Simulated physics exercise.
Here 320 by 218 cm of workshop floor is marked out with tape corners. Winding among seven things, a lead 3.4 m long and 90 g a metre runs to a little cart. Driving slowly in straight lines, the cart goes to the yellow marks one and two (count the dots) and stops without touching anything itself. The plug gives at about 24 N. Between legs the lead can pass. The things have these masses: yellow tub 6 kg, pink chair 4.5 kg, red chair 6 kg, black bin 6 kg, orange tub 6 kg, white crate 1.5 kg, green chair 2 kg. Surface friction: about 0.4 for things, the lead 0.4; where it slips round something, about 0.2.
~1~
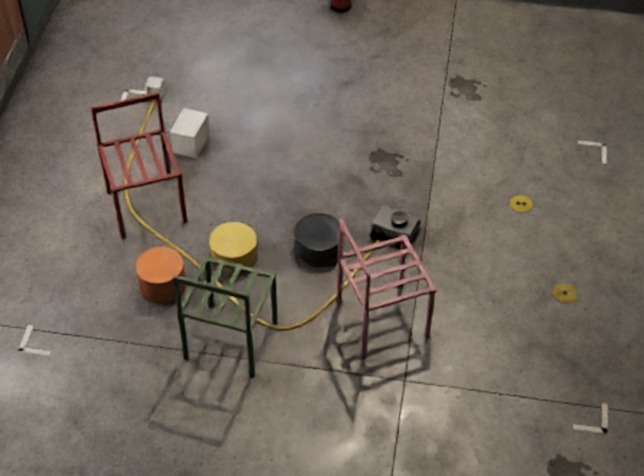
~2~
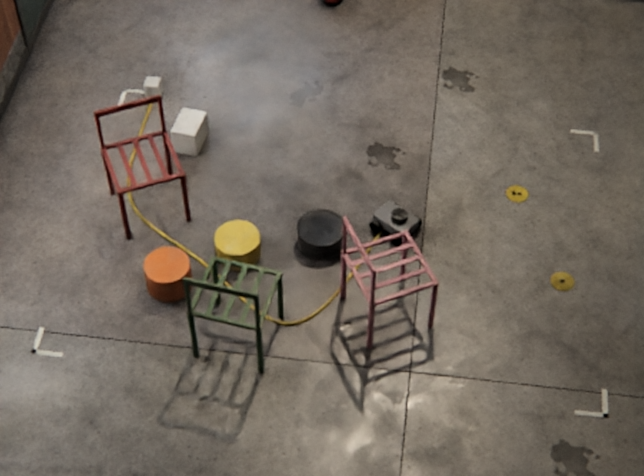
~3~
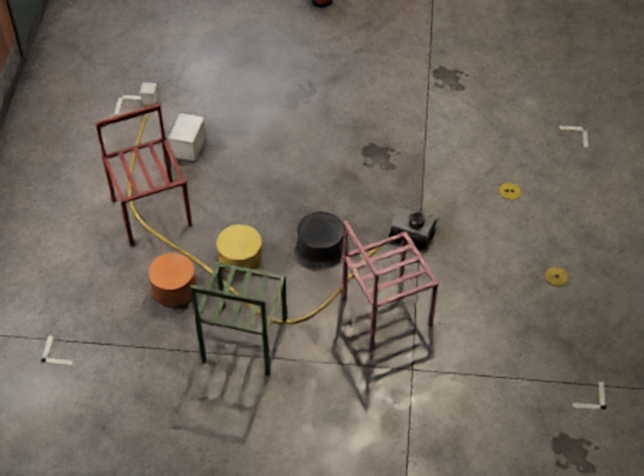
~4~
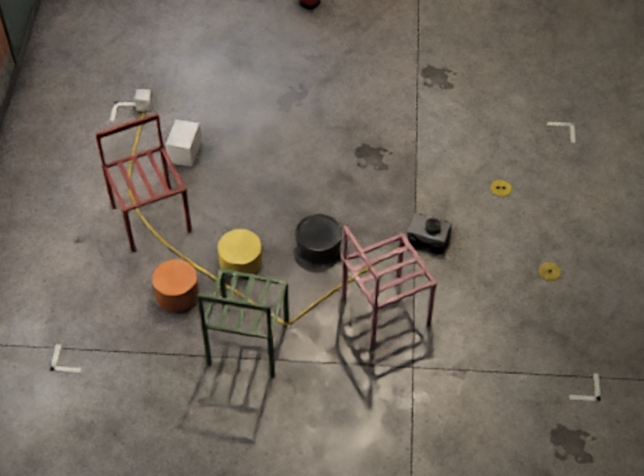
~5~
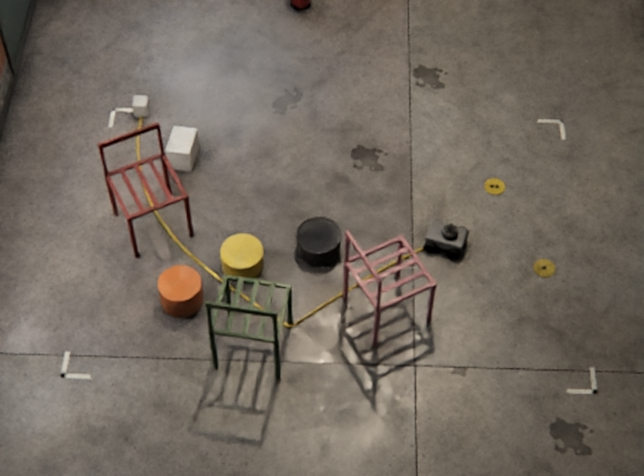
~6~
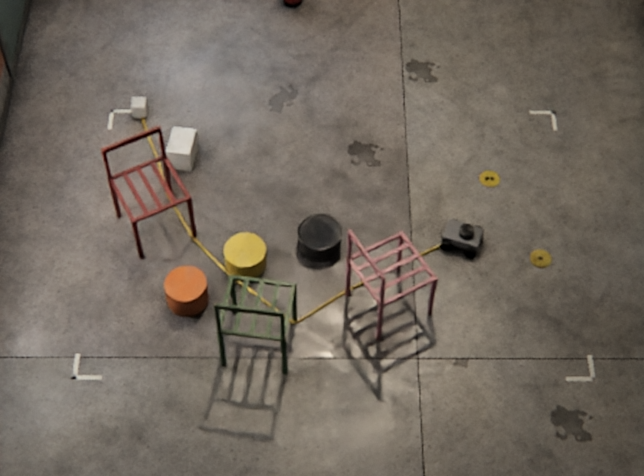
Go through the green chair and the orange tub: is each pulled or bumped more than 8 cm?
Green chair: Yes, orange tub: No.
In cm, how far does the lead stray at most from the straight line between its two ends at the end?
Max deviation from straight line at end: Approx. 60 cm.
Next, cart at (499, 251), 11 N at the fixed end; green chair 19 cm off its start.
Then, cart at (532, 243), plug out; green chair 22 cm off its start.
After that, cart at (508, 206), plug out; green chair 22 cm off its start at (270, 277).
Later, cart at (490, 178), plug out; green chair 22 cm off its start.
At the end, cart at (490, 178), plug out; green chair 22 cm off its start at (270, 277), orange tub 0 cm off its start at (185, 284).
